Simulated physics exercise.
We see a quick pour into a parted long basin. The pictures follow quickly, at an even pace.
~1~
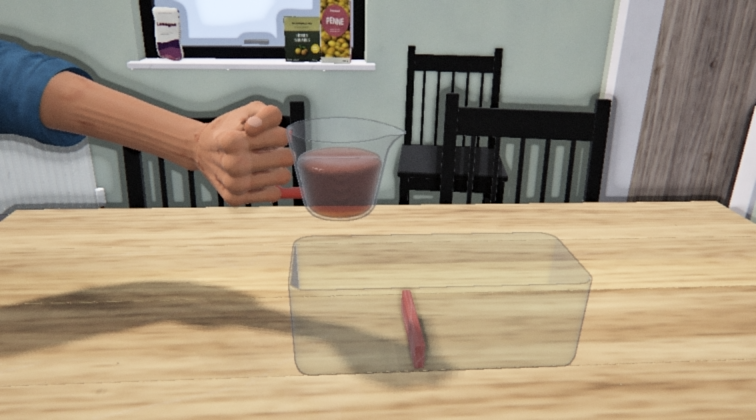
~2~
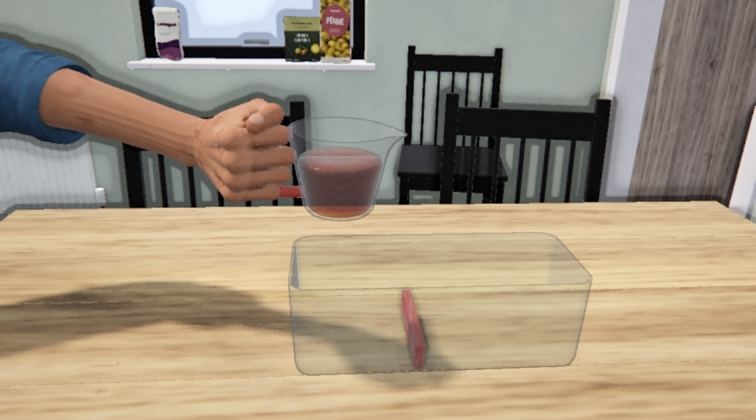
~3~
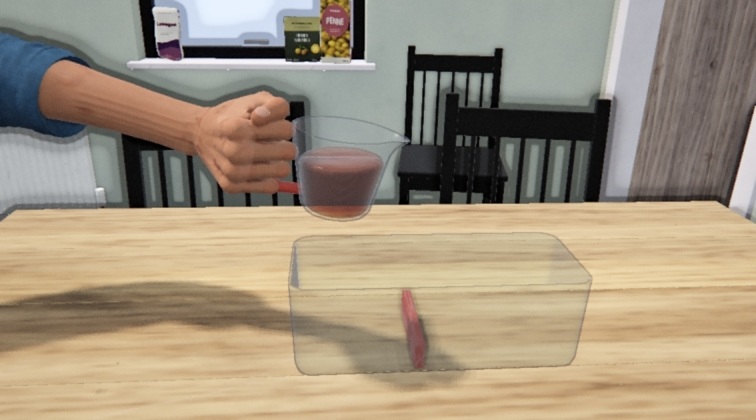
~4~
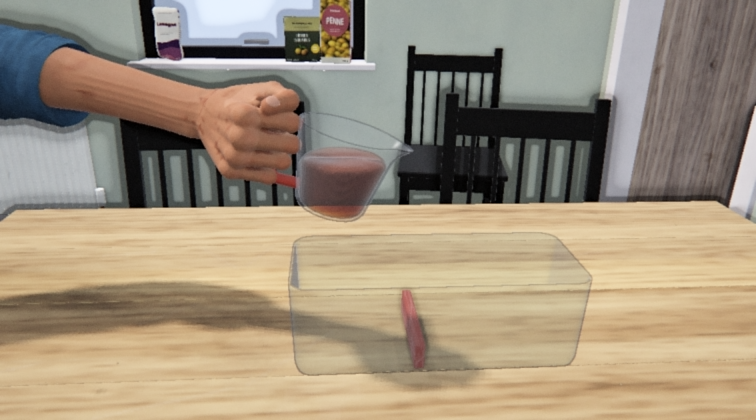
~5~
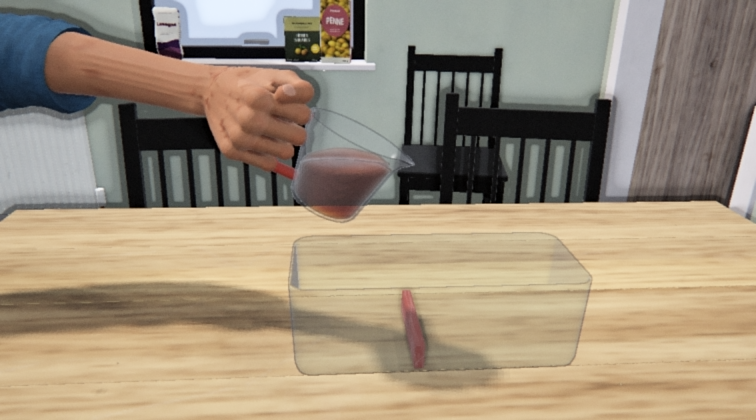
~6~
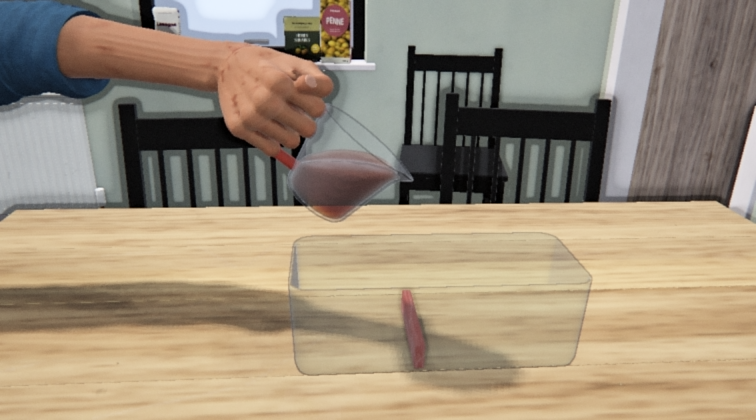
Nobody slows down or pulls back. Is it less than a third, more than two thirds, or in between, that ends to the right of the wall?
The share right of the wall is between a third and two thirds.
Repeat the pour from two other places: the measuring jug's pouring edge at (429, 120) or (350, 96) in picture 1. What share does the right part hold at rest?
First some 90, then 10 per cent.
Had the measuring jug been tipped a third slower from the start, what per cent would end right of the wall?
Some 70 per cent.
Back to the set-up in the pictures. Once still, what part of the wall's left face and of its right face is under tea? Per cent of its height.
Left: 30 %. Right: 20 %.
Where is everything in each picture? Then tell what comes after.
In the first frame, it leans 0°; its right rim is at (406, 131); the tea meets the walls at (297, 156) and (382, 156); the long basin's rim runs from (292, 263) to (573, 257); the wall's top is at (413, 317).
In the second frame, it leans 2°; its right rim is at (407, 133); the tea meets the walls at (297, 156) and (383, 157).
In the third frame, it leans 7°; its right rim is at (410, 139); the tea meets the walls at (299, 156) and (385, 158).
In the fourth frame, it leans 15°; its right rim is at (413, 149); the tea meets the walls at (301, 157) and (387, 159).
In the fifth frame, it leans 26°; its right rim is at (415, 163); the tea meets the walls at (301, 159) and (391, 161).
In the sixth frame, it leans 39°; its right rim is at (414, 179); the tea meets the walls at (297, 161) and (395, 166).
A moment on, the measuring jug is tipped right over and 32 per cent is still to pour, 11 is left of the wall and 29 right of it.
Next, the measuring jug is tipped right over and 1 per cent is still to pour, 41 is left of the wall and 54 right of it.
Then the measuring jug is tipped right over and 0 per cent is still to pour, 44 is left of the wall and 55 right of it.
Later the measuring jug is tipped right over and 0 per cent is still to pour, 44 is left of the wall and 55 right of it.
At rest 44 per cent lies left of the wall, 55 right of it and 1 outside.
